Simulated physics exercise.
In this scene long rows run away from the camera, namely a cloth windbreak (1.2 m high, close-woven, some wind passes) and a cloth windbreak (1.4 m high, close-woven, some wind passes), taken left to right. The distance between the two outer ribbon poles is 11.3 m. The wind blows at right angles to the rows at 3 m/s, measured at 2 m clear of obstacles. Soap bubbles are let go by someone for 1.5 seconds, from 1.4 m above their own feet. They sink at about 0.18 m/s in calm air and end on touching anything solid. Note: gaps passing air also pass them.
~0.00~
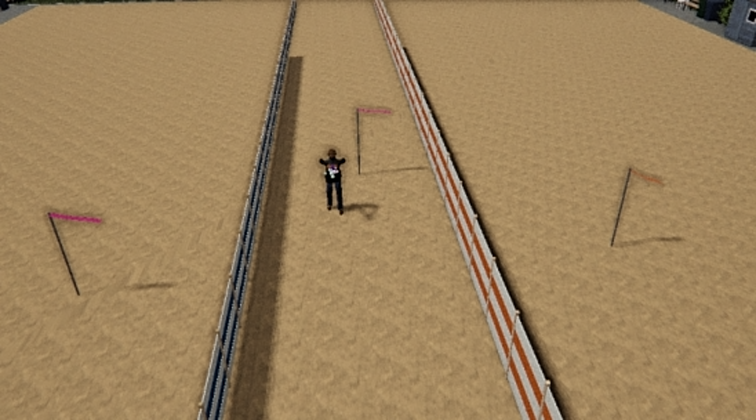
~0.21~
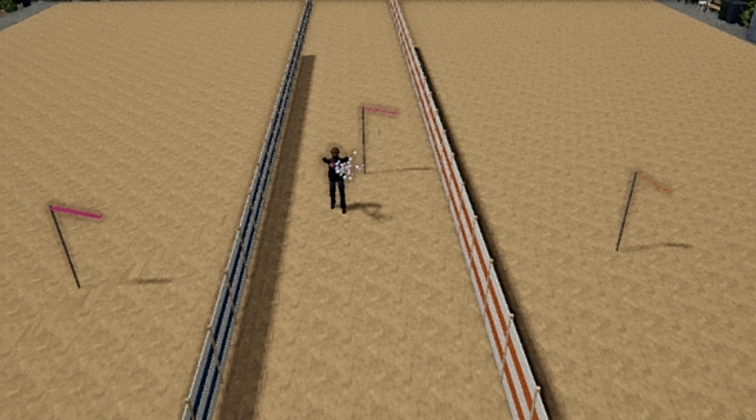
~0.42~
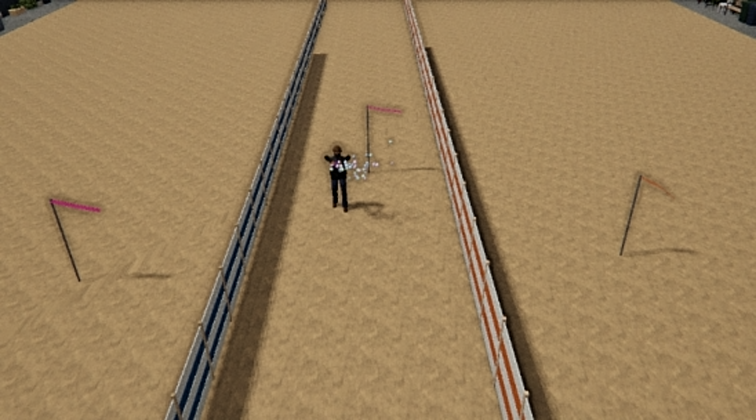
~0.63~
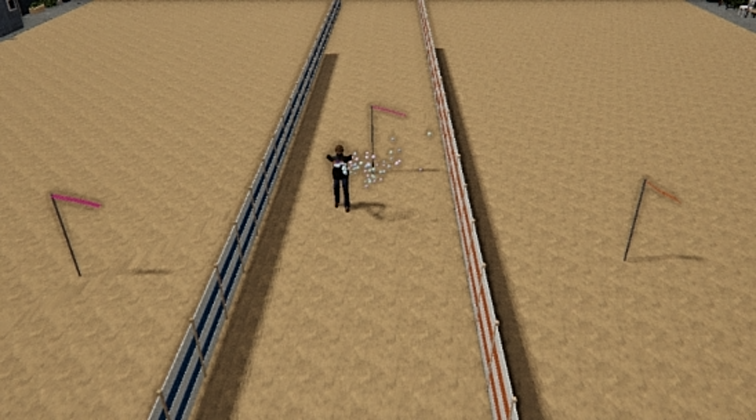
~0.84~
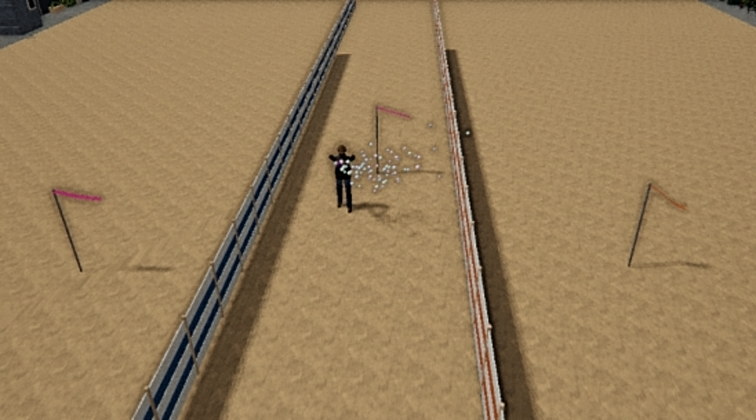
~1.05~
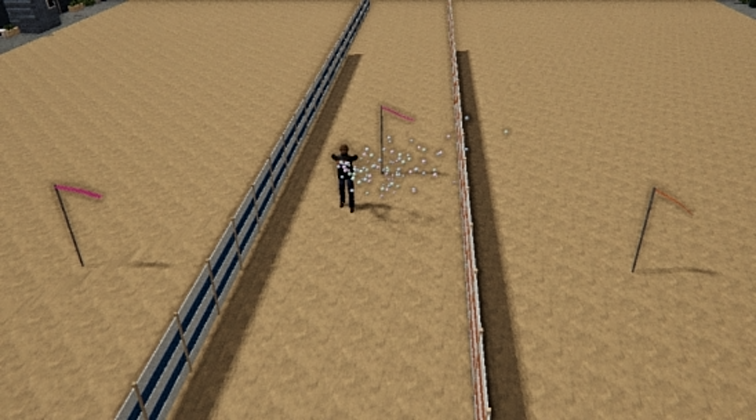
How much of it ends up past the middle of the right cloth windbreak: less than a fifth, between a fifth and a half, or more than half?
More than half.
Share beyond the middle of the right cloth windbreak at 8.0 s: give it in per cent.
About 75 per cent.
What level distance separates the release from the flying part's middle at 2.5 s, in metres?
It works out to about 2.5 m.
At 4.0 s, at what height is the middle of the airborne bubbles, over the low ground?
The middle is at about 1.2 m above the low ground.
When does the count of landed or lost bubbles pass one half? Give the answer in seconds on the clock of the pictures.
8.5 s.
After 2.5 s, 39 % is beyond the right cloth windbreak; 0 % has touched down or left; the middle of what still flies is 1.3 m above the low ground, near (449, 174).
After 4.0 s, 67 % is beyond the right cloth windbreak; 7 % has touched down or left; the middle of what still flies is 1.1 m above the low ground, near (523, 183).
After 8.0 s, 77 % is beyond the right cloth windbreak; 47 % has touched down or left.
After 20.0 s, 78 % is beyond the right cloth windbreak; 95 % has touched down or left.
After 45.0 s, 78 % is beyond the right cloth windbreak; 100 % has touched down or left.
